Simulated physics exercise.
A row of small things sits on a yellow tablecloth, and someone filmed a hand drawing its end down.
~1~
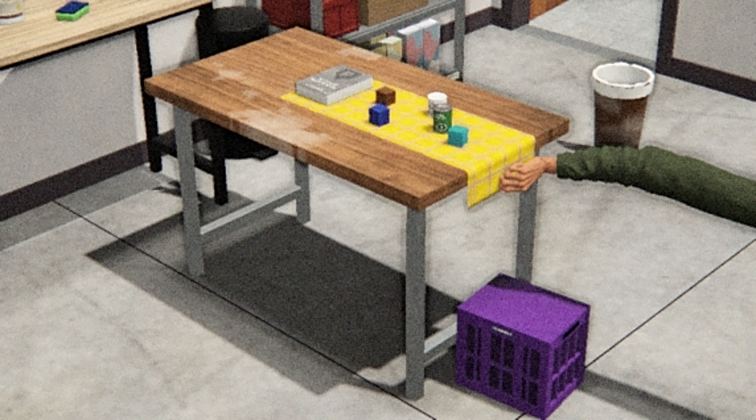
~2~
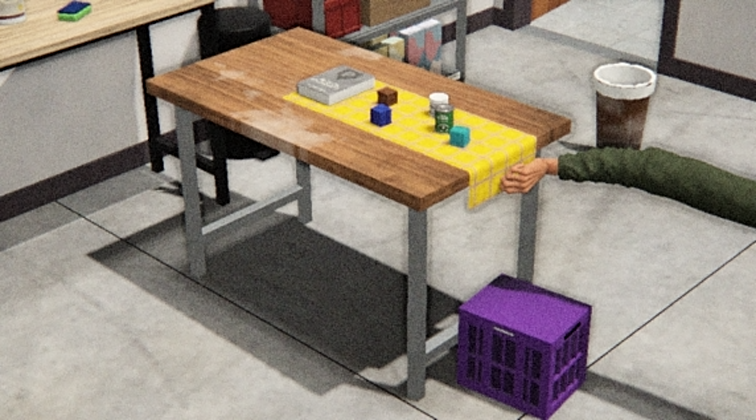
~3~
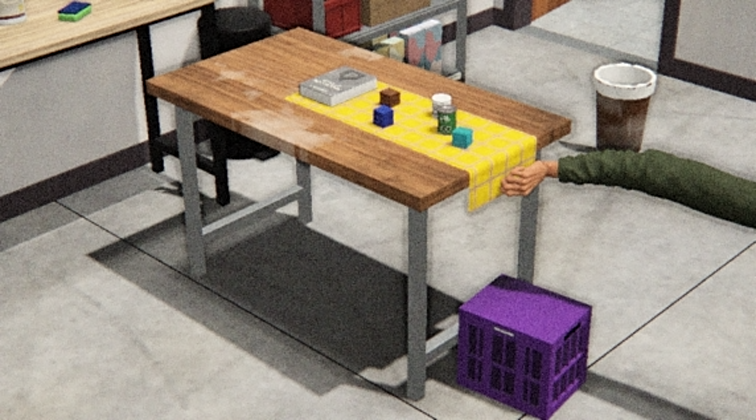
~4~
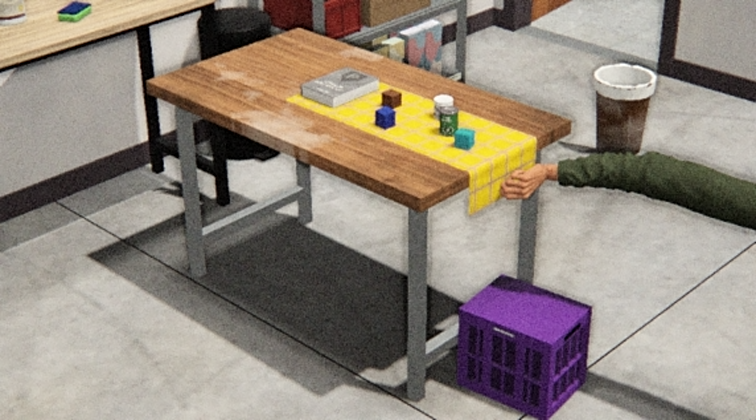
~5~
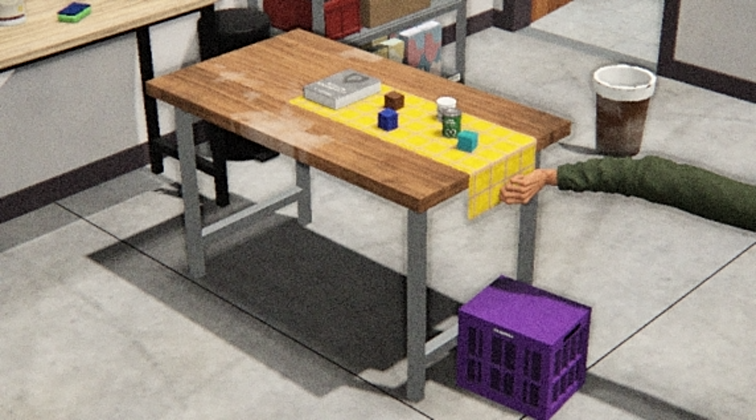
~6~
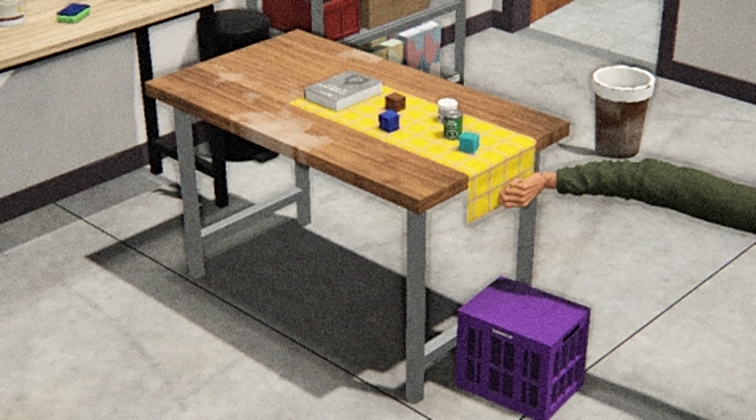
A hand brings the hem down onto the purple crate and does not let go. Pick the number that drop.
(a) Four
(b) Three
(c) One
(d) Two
Option b: Three.
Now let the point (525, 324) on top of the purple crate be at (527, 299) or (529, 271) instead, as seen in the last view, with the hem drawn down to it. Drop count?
For the first height 2, for the second 1.
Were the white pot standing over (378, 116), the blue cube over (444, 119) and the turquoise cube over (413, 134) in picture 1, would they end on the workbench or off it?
White pot kept, blue cube dropped, turquoise cube dropped.
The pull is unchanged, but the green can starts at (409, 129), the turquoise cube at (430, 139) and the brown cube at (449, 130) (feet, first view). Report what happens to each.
Green can - leaves the top. Turquoise cube - leaves the top. Brown cube - leaves the top.
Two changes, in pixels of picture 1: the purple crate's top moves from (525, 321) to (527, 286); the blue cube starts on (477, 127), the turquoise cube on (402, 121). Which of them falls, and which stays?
Observed: Blue cube departs; turquoise cube remains seated.
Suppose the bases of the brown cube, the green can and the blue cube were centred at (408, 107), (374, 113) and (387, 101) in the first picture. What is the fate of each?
I'd say the brown cube hangs on, the green can hangs on, and the blue cube hangs on.
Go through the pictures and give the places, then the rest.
In the first frame, hem (468, 210); turquoise cube (458, 129); green can (443, 107); white pot (437, 96); blue cube (379, 108); brown cube (386, 90); top of the crate (525, 321).
In the second frame, hem (468, 210); turquoise cube (460, 129).
In the third frame, hem (469, 213); green can (447, 109).
In the fourth frame, hem (469, 216); white pot (444, 99); top of the crate (527, 322).
In the fifth frame, hem (469, 221); blue cube (388, 112).
In the sixth frame, hem (467, 224); turquoise cube (469, 135); green can (453, 113); white pot (448, 103); blue cube (389, 114); brown cube (395, 96).
A little later, hem near (501, 248); turquoise cube gone.
Next, hem near (500, 278); turquoise cube and green can gone.
Later still, hem on the crate; turquoise cube, green can and white pot gone.
When it is over, hem on the crate; turquoise cube, green can and white pot gone. The workbench loses three.
